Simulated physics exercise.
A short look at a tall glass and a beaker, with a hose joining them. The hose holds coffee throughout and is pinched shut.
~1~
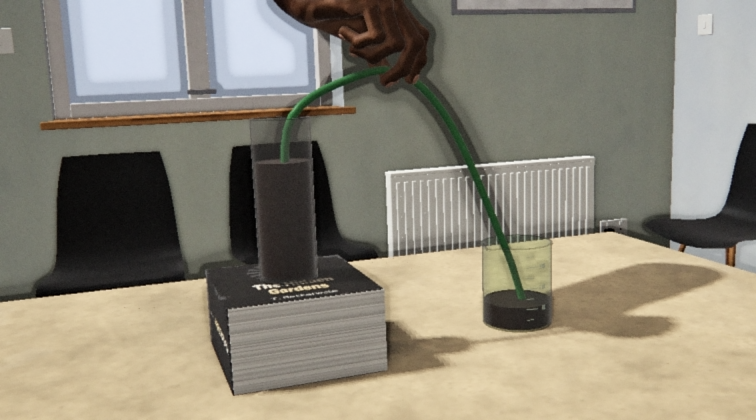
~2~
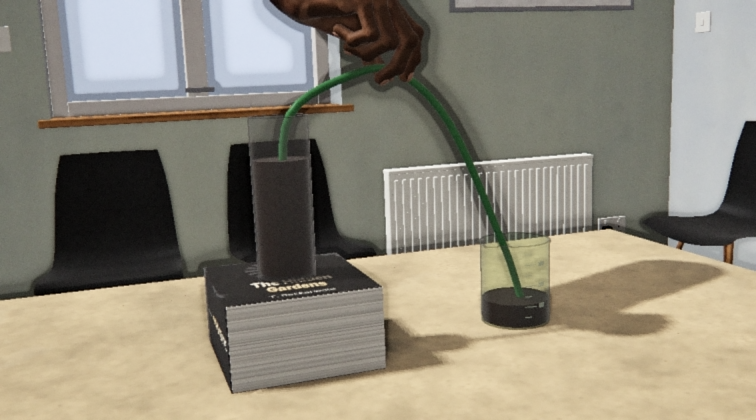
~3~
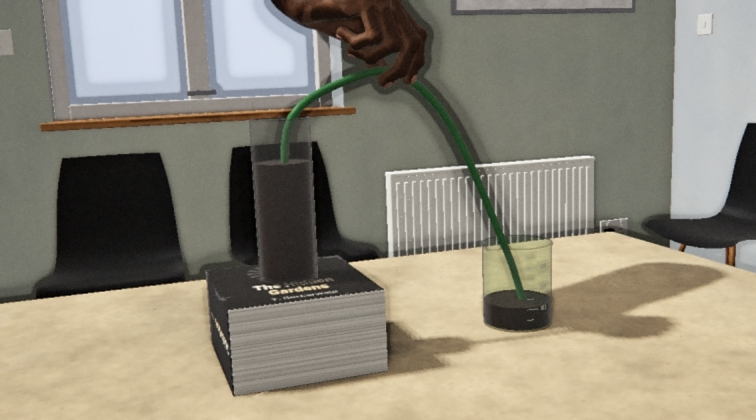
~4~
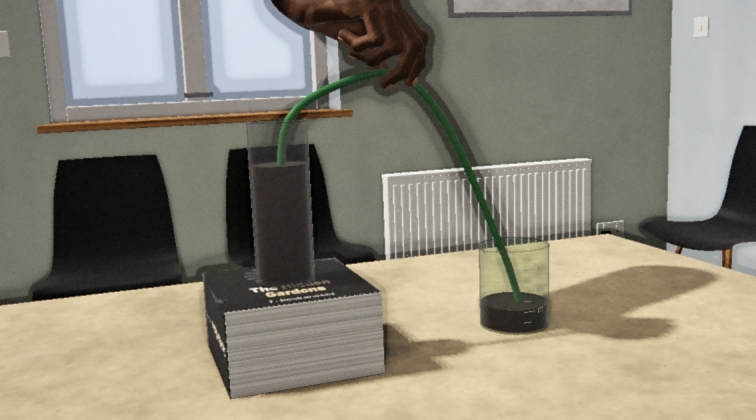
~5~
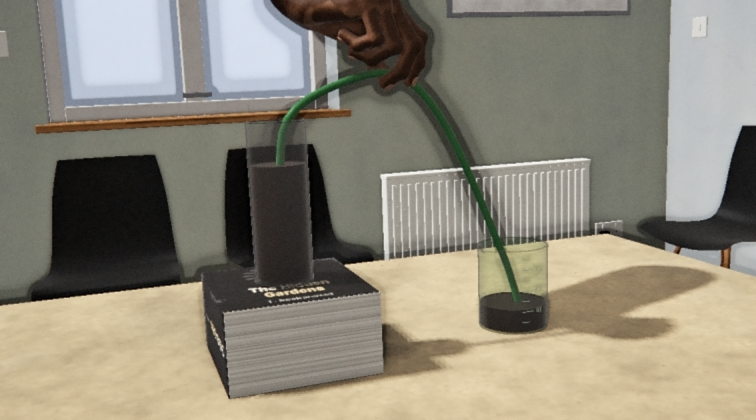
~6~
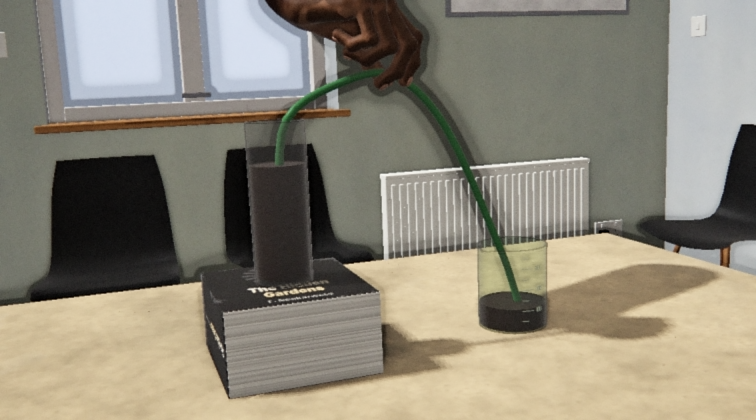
A dark hand pinches the top of a green hose that arches from a tall glass on a thick book at left to a lower beaker on the table at right. Nothing visibly flows, and the dark liquid in both containers stays level while the fingers keep their grip.
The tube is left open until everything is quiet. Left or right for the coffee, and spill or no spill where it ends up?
Flow: Right, taker: No spill.
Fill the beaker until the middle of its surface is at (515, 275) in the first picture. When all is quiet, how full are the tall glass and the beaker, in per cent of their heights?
The first ends at 10 per cent, the second at 100 per cent.
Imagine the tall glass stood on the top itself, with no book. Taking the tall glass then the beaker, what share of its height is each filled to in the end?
Levels in order: Near 35 %, 60 %.
Next, the tall glass is about half full; the beaker is about half full.
After that, the tall glass is about a quarter full; the beaker is about three quarters full.
Finally, the tall glass is nearly empty; the beaker is about three quarters full.
